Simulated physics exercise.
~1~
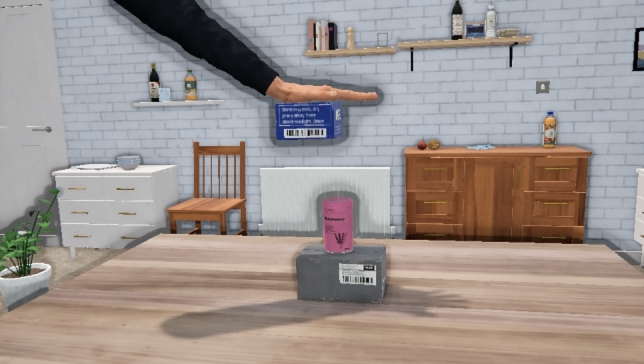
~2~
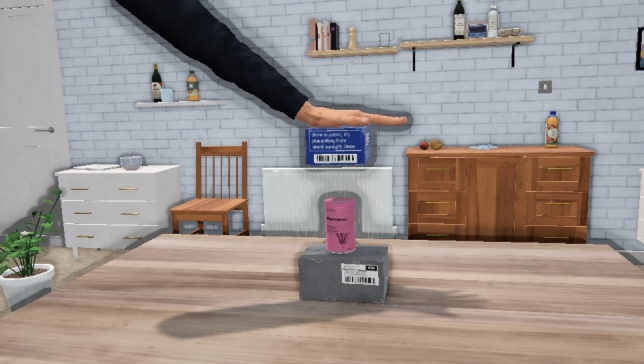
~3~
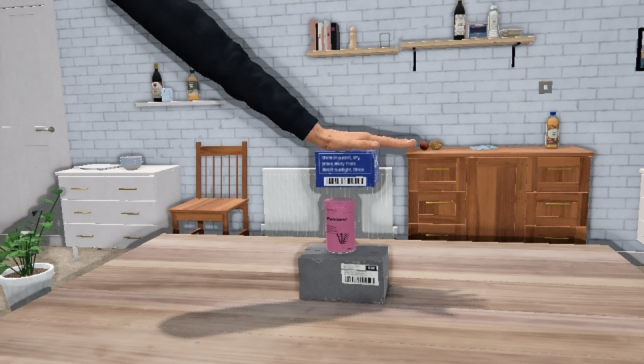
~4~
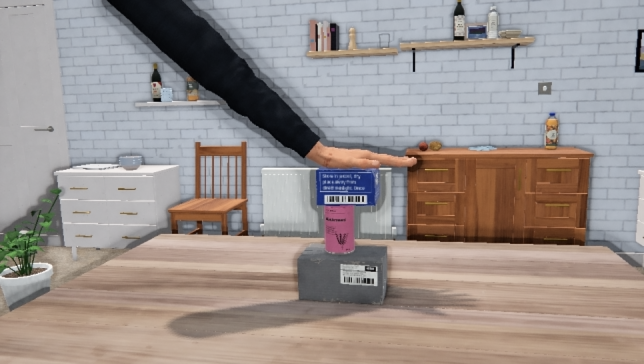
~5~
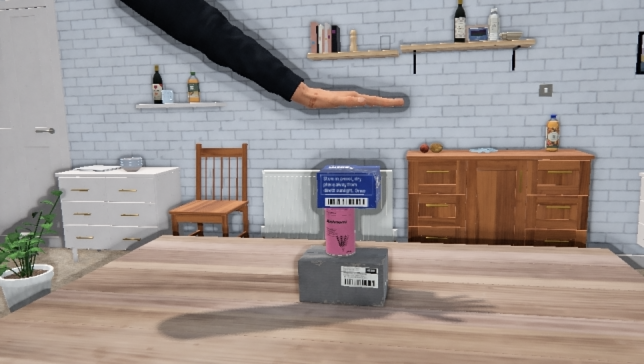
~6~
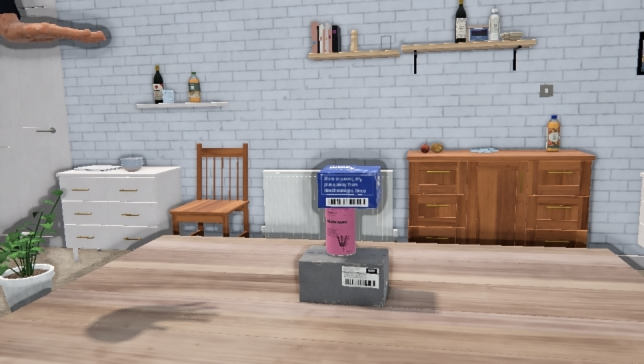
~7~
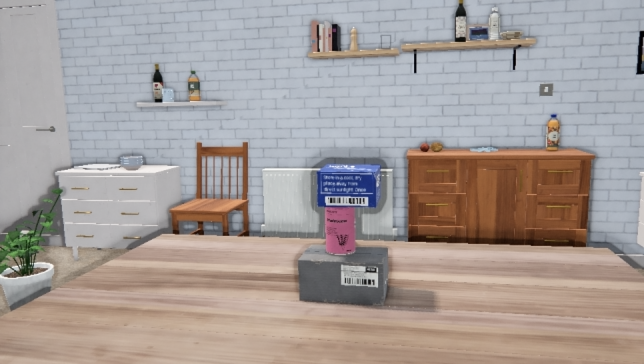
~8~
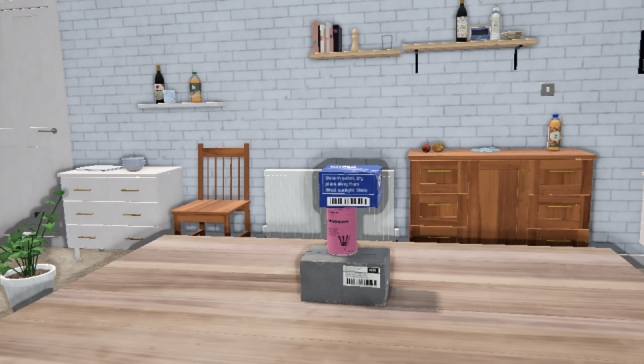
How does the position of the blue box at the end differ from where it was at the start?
At the start the blue box is held in the air, above and a little left of the pink tin. At the end it rests on top of the tin, lower and slightly further right.
Hand lowering a blue box onto a pink tin standing on a grey box, then withdrawing as the stack stays balanced.
